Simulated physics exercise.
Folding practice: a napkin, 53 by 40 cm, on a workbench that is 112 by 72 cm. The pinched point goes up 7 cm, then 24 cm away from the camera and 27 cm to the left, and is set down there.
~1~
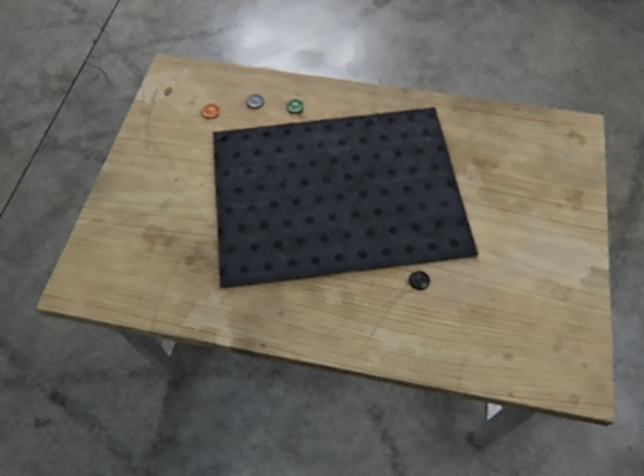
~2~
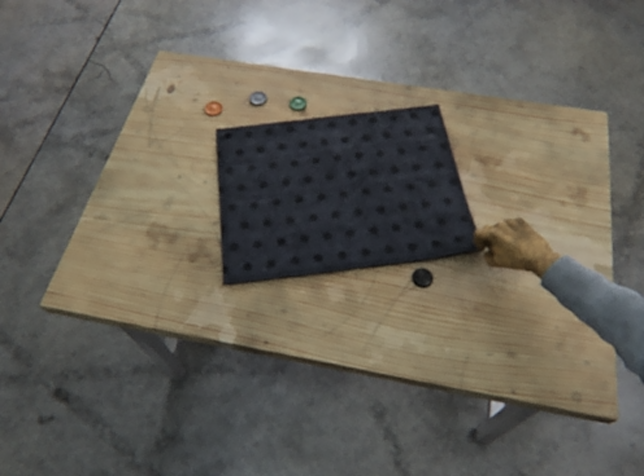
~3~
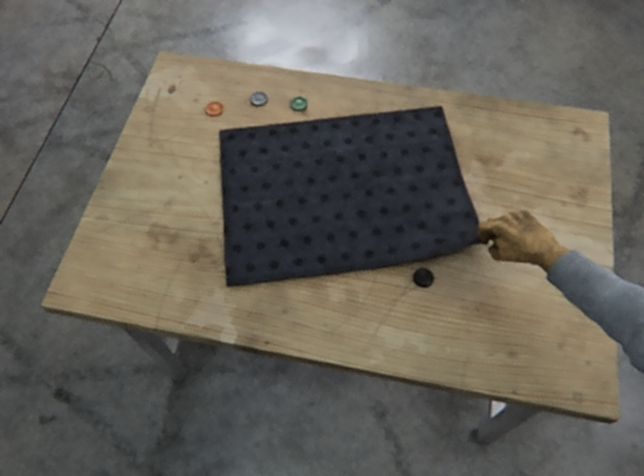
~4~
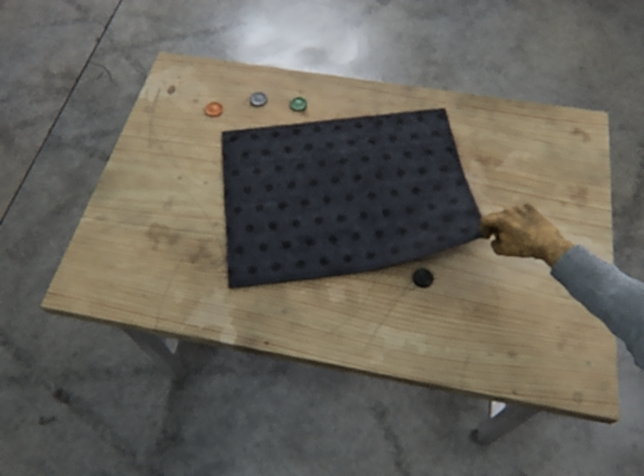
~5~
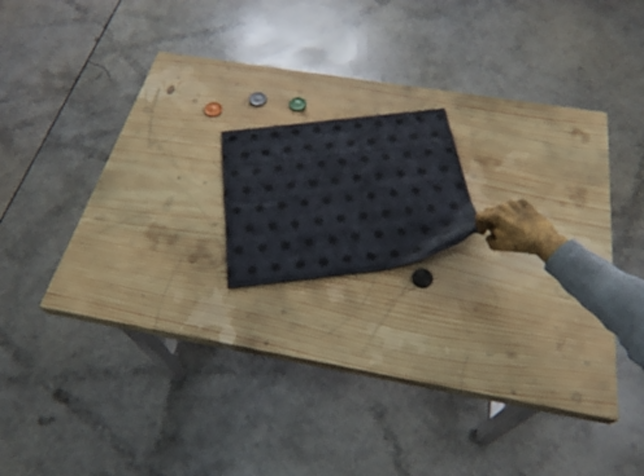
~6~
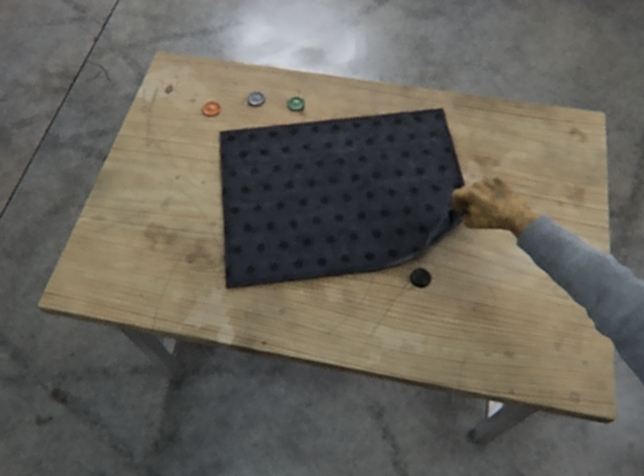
On a wooden workbench, a hand pinching a dark spotted napkin's lower right corner, lifting it slightly and drawing it up and inward.
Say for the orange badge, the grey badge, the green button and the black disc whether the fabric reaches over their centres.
Result: Orange badge remains in the open, grey badge stays uncovered, green button stays uncovered, black disc stays uncovered.
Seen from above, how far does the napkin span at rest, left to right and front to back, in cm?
About 54 by 54 cm.
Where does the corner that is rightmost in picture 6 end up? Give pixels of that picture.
Near (354, 121).
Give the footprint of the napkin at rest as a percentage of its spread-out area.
About 75 %.
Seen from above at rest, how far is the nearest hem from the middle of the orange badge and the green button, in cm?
About 8 cm, 6 cm.
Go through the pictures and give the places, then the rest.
In the first picture, shows, orange badge (211, 110); grey badge (255, 100); green button (295, 105); black disc (420, 280); napkin corners (221, 288) (214, 133) (435, 108) (478, 256); highest point 0 cm, lowest 0 cm.
In the second picture, shows, napkin corners (224, 285) (217, 130); grip (483, 249); highest point 2 cm, lowest 0 cm.
In the third picture, shows, napkin corners (227, 286) (220, 131); grip (487, 243); highest point 5 cm, lowest 0 cm.
In the fourth picture, shows, napkin corners (229, 288) (222, 133); grip (489, 238); highest point 7 cm, lowest 0 cm.
In the fifth picture, shows, napkin corners (229, 288) (222, 133); grip (484, 233); highest point 7 cm, lowest 0 cm.
In the sixth picture, shows, napkin corners (227, 288) (220, 132) (443, 109); grip (461, 212); highest point 7 cm, lowest 0 cm.
Next, 85 % of it is down, spanning 57 by 55 cm, above no small thing.
Then, 75 % of it is down, spanning 54 by 55 cm, above no small thing.
After that, 70 % of it is down, spanning 54 by 55 cm, above no small thing.
Later, 75 % of it is down, spanning 54 by 55 cm, above no small thing.
At the end, 75 % of it is down, spanning 54 by 55 cm, above no small thing.
